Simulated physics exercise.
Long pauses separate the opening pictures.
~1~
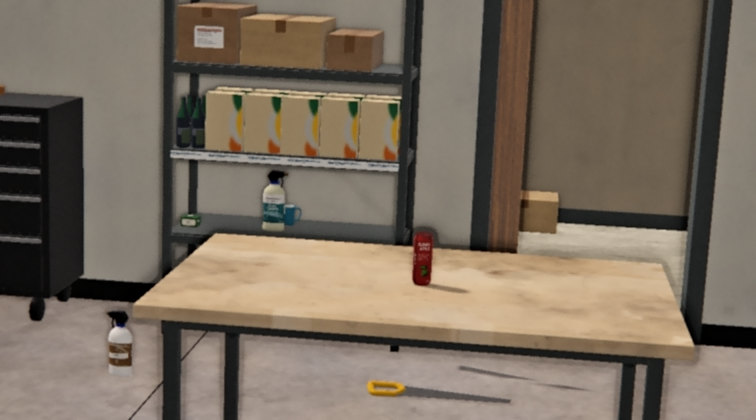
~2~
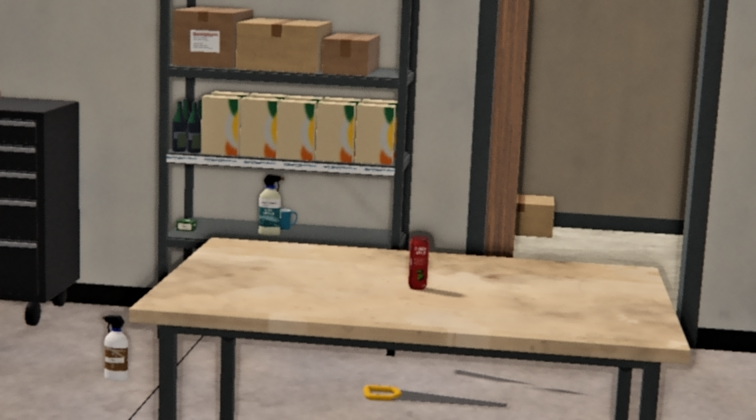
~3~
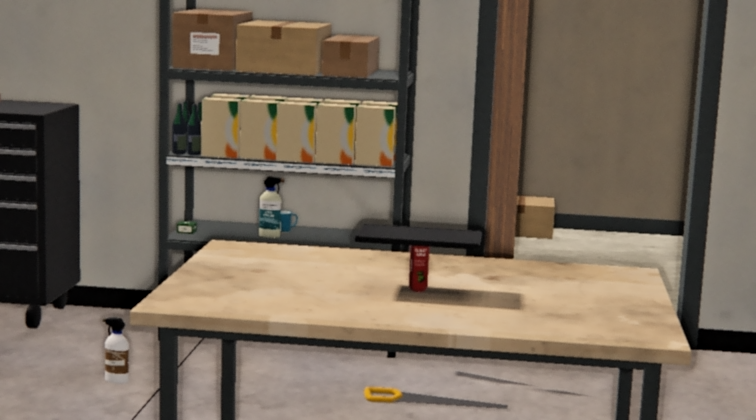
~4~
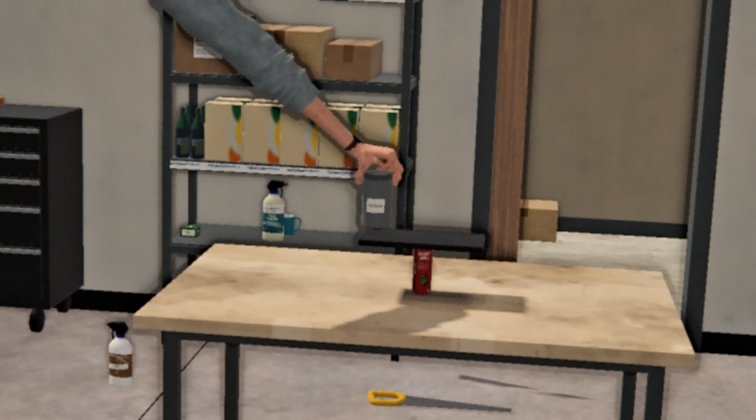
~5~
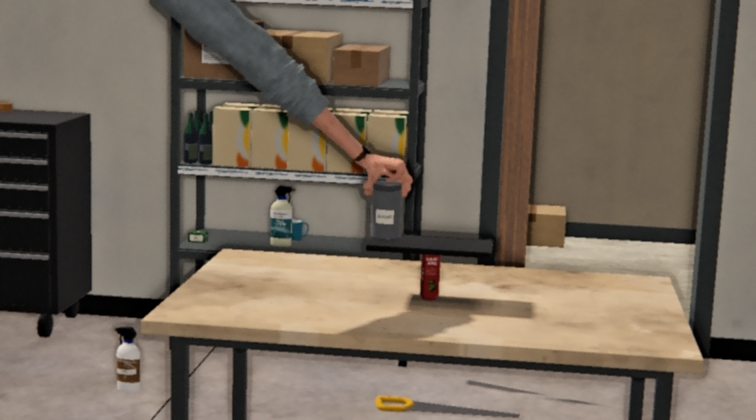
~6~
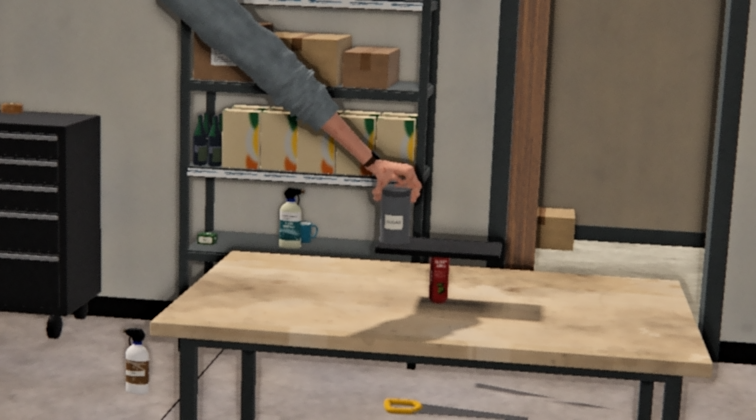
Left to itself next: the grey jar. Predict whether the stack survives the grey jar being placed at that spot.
Prediction: The stack collapses.
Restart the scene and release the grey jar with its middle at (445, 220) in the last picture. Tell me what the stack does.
Result: The stack stays stable.
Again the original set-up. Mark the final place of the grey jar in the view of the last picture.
Look around (346, 280) in the final frame.
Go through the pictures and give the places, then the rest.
In the first picture, the last thing is not in view yet.
In the second picture, the last thing is not in view yet.
In the third picture, the last thing is not in view yet; black lid (419, 236).
The fourth picture shows on its way; grey jar (377, 199); black lid (423, 240).
The fifth picture shows on its way; grey jar (387, 210); black lid (431, 245).
The sixth picture shows in place under the hand; grey jar (396, 215); black lid (439, 248).
Then, 0.40 s on from there, grey jar now fallen; black lid on its side.
Then, 1.00 s on from there, black lid now fallen.
In the end, fallen, black lid and grey jar; red can unmoved. At the end, from the last picture's camera, grey jar near (345, 280). The stack gives way.
